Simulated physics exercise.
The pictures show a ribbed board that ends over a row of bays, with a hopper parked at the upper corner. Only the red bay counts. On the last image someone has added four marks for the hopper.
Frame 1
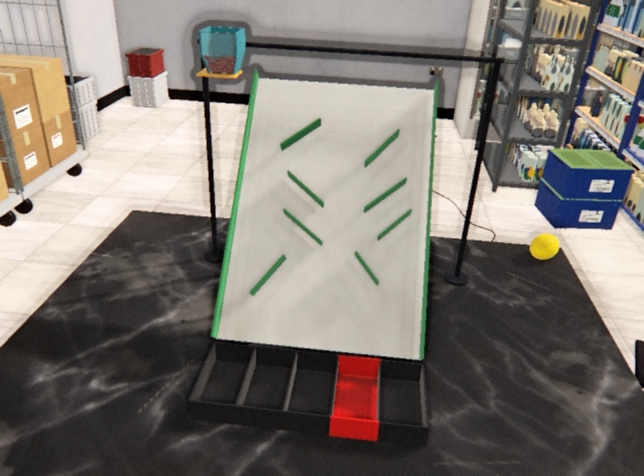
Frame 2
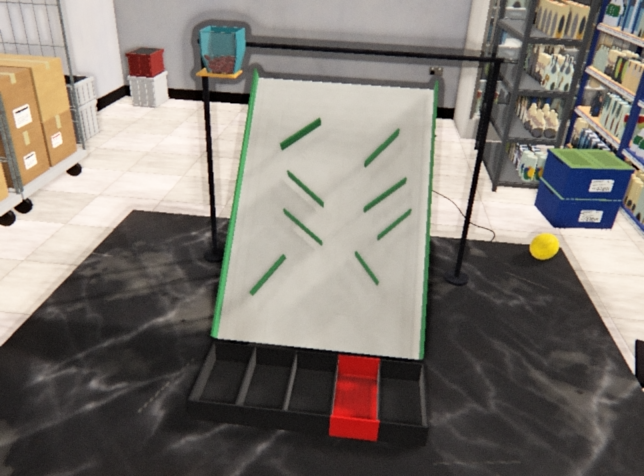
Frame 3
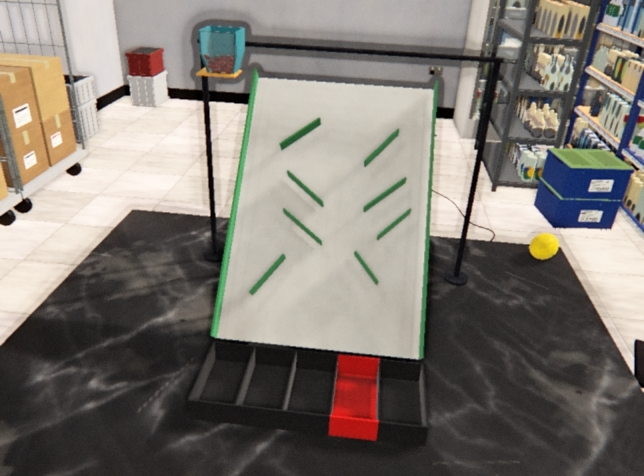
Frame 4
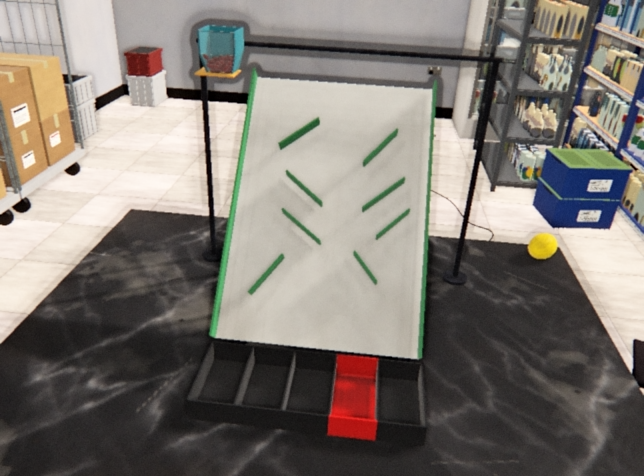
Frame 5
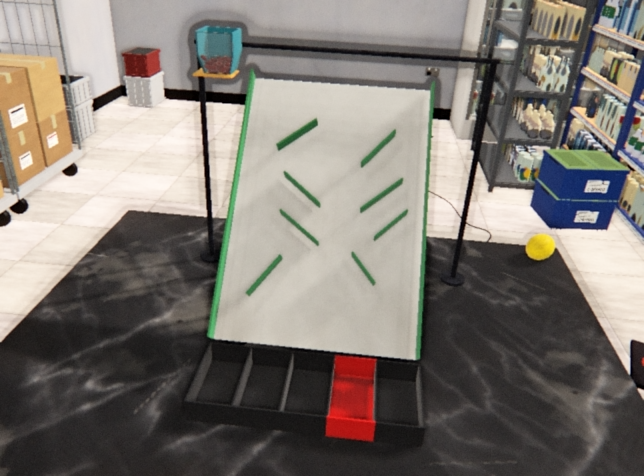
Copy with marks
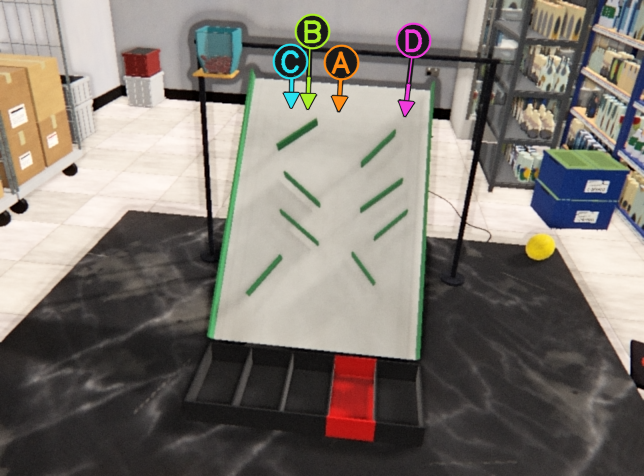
A pale tilted board with green ribs stands still above dark bays and one red bay.
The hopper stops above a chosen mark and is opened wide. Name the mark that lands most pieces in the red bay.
A.
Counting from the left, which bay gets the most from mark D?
It is the fifth one.
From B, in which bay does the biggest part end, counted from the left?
It is the first one.
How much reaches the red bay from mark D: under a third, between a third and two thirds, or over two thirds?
Mark D gives under a third.
On the marked copy, mark A meets the board at (339, 105); mark B meets the board at (307, 103); mark C meets the board at (291, 102); mark D meets the board at (405, 110).
Choosing A, about a third in the red bay, about two thirds in other bays, a stray few outside the box.
Choosing B, a small part in the red bay, most in other bays, a small part outside the box.
Choosing C, none in the red bay, nearly all in other bays, a small part outside the box.
Choosing D, a small part in the red bay, most in other bays, a small part outside the box.
